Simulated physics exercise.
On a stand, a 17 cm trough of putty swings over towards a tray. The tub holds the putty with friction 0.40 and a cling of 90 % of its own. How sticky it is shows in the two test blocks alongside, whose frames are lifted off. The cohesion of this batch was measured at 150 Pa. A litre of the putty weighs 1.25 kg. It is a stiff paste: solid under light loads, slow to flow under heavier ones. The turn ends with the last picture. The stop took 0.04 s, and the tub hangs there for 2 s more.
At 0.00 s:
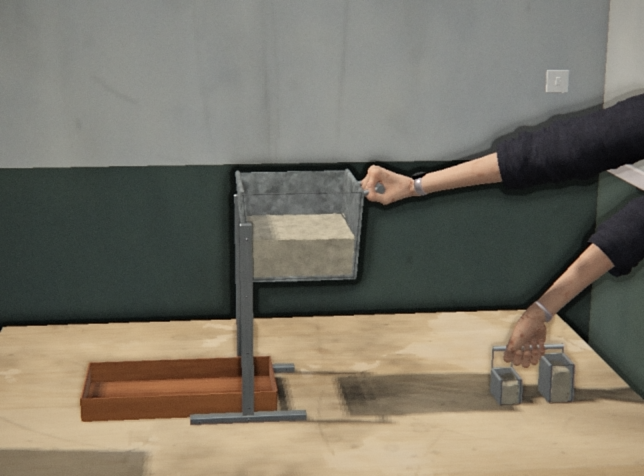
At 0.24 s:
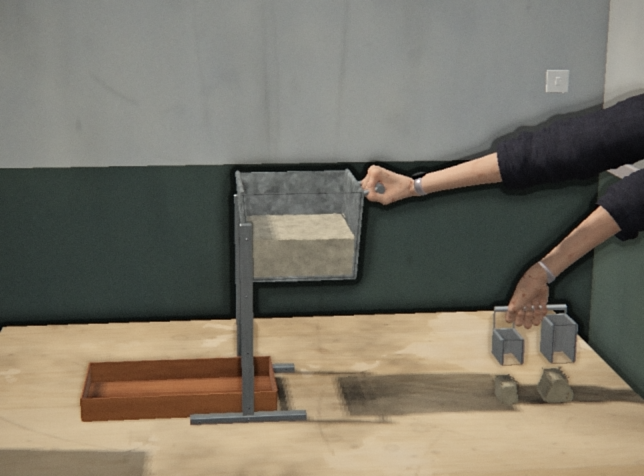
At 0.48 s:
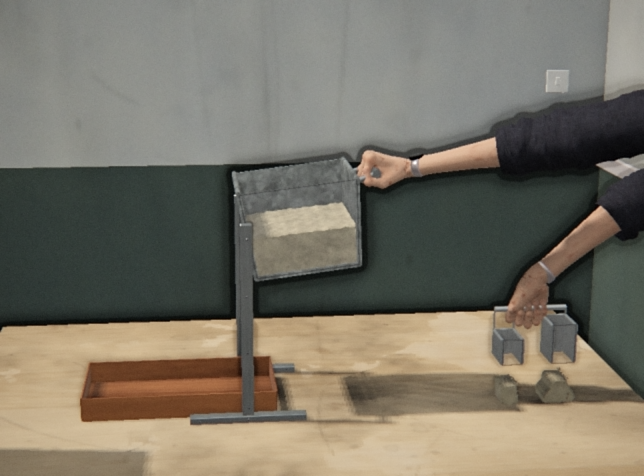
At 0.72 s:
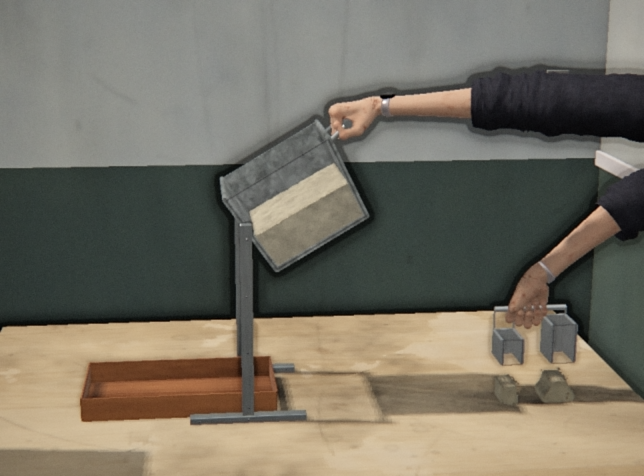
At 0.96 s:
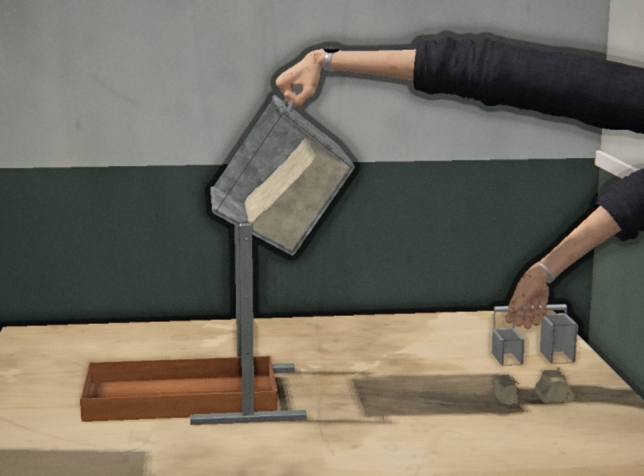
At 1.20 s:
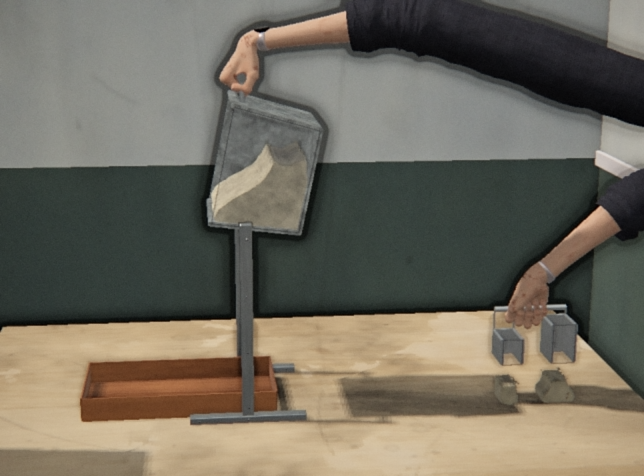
On a wooden tabletop, one hand lifts a holder off two small blocks, then another tilts a tub of pale putty leftward.
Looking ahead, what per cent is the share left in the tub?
It comes to some 73 %.
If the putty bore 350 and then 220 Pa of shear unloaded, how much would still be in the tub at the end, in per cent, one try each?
In turn about 100 %, 90 %.
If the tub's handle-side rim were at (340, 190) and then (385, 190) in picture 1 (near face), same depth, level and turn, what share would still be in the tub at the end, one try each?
In turn about 95 %, 60 %.
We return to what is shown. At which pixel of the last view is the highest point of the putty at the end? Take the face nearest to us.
Near (277, 187).
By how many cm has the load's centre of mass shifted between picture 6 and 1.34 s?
About 3 cm.
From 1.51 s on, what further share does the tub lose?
About 7 %.
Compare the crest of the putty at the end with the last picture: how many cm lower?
Roughly 5 cm.
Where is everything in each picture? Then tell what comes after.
Handle-side rim at (359, 191), tilt 0 degrees; top of the putty at (297, 238); blocks stand 4.6 cm, 7.2 cm (left to right), in the first frame.
Handle-side rim at (359, 191), tilt 0 degrees; top of the putty at (297, 238); blocks stand 4.5 cm, 5.5 cm (left to right), in the second frame.
Handle-side rim at (355, 179), tilt 7 degrees; top of the putty at (351, 226); blocks stand 4.4 cm, 5.3 cm (left to right), in the third frame.
Handle-side rim at (326, 139), tilt 31 degrees; top of the putty at (344, 184); blocks stand 4.4 cm, 5.2 cm (left to right), in the fourth frame.
Handle-side rim at (281, 113), tilt 55 degrees; top of the putty at (319, 155); blocks stand 4.4 cm, 5.2 cm (left to right), in the fifth frame.
Handle-side rim at (233, 108), tilt 78 degrees; top of the putty at (302, 160); blocks stand 4.4 cm, 5.2 cm (left to right), in the sixth frame.
After 1.34 s, the tub is at 78 degrees and holds 94 %.
After 1.51 s, the tub is at 78 degrees and holds 80 %.
After 1.68 s, the tub is at 78 degrees and holds 75 %.
After 1.85 s, the tub is at 78 degrees and holds 73 %.
After 3.20 s, at the end, the tub is at 78 degrees and holds 73 %.
